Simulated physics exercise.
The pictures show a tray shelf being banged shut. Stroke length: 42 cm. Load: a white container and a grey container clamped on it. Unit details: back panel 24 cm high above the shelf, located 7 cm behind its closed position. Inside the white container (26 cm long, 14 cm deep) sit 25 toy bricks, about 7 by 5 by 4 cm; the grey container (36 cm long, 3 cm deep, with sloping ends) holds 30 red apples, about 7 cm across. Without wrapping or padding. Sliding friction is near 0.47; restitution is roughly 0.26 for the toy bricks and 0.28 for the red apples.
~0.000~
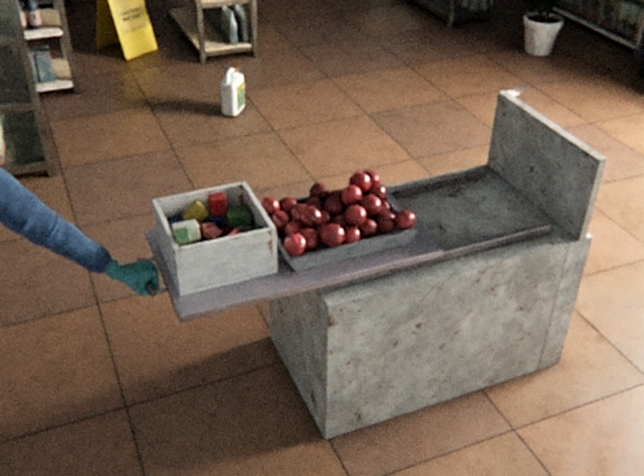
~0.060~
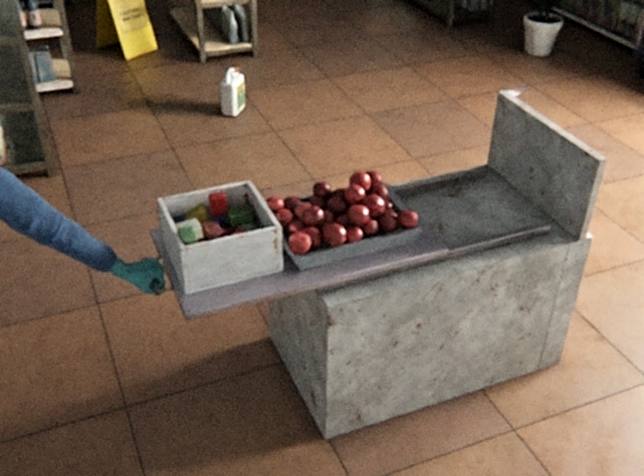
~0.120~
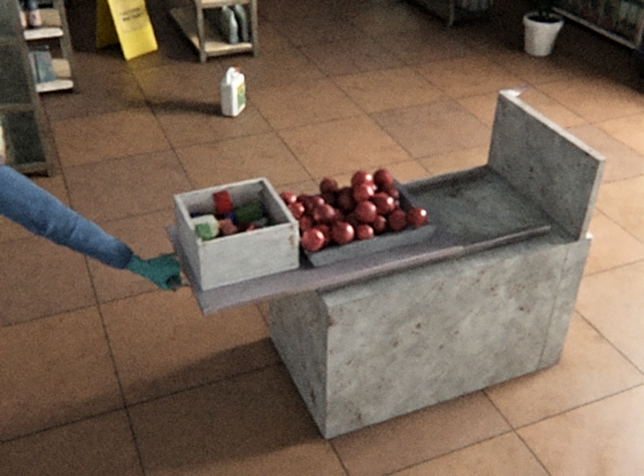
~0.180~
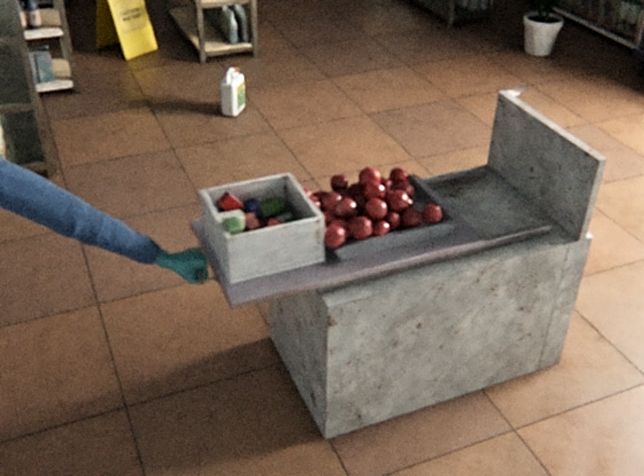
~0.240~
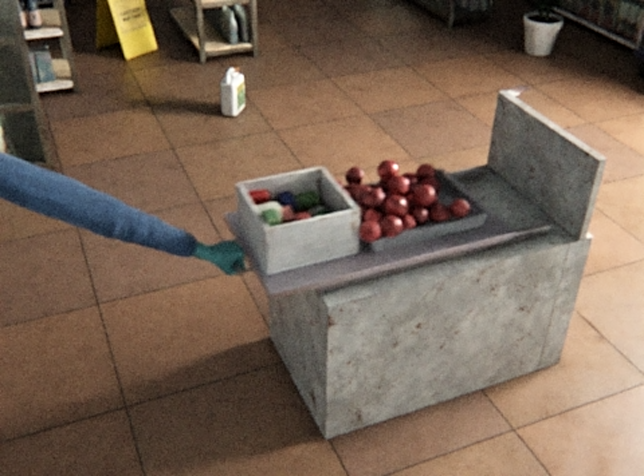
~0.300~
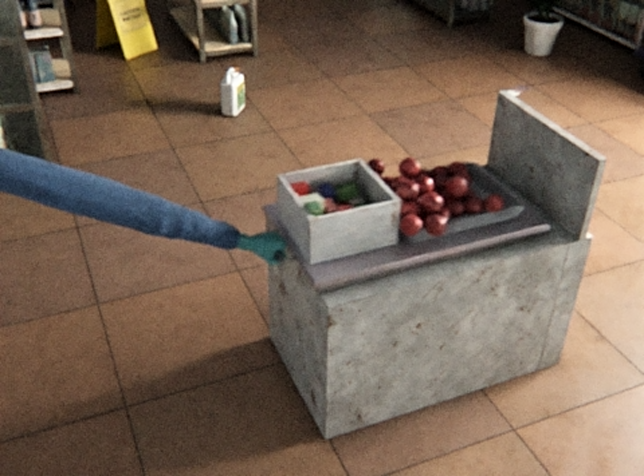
A gloved hand shoves a shelf carrying a white box and red apples right, jostling the apples.
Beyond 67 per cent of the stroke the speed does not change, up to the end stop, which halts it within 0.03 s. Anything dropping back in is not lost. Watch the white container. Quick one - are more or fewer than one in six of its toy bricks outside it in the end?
Fewer.
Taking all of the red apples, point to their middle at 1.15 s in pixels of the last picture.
Near (491, 185).
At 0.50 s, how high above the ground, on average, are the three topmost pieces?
Roughly 86 centimetres.
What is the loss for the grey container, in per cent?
Loss for the grey container - 50 per cent.
After 0.38 s, the white container has all 25 and the grey container is down by 4 of 30.
After 0.50 s, the white container has all 25 and the grey container is down by 11 of 30.
After 0.72 s, the white container is down by 1 of 25 and the grey container is down by 15 of 30.
Outcome (at 1.15 s), the white container is down by 1 of 25 and the grey container is down by 15 of 30. Asked share, 1 of 25, 4 per cent.
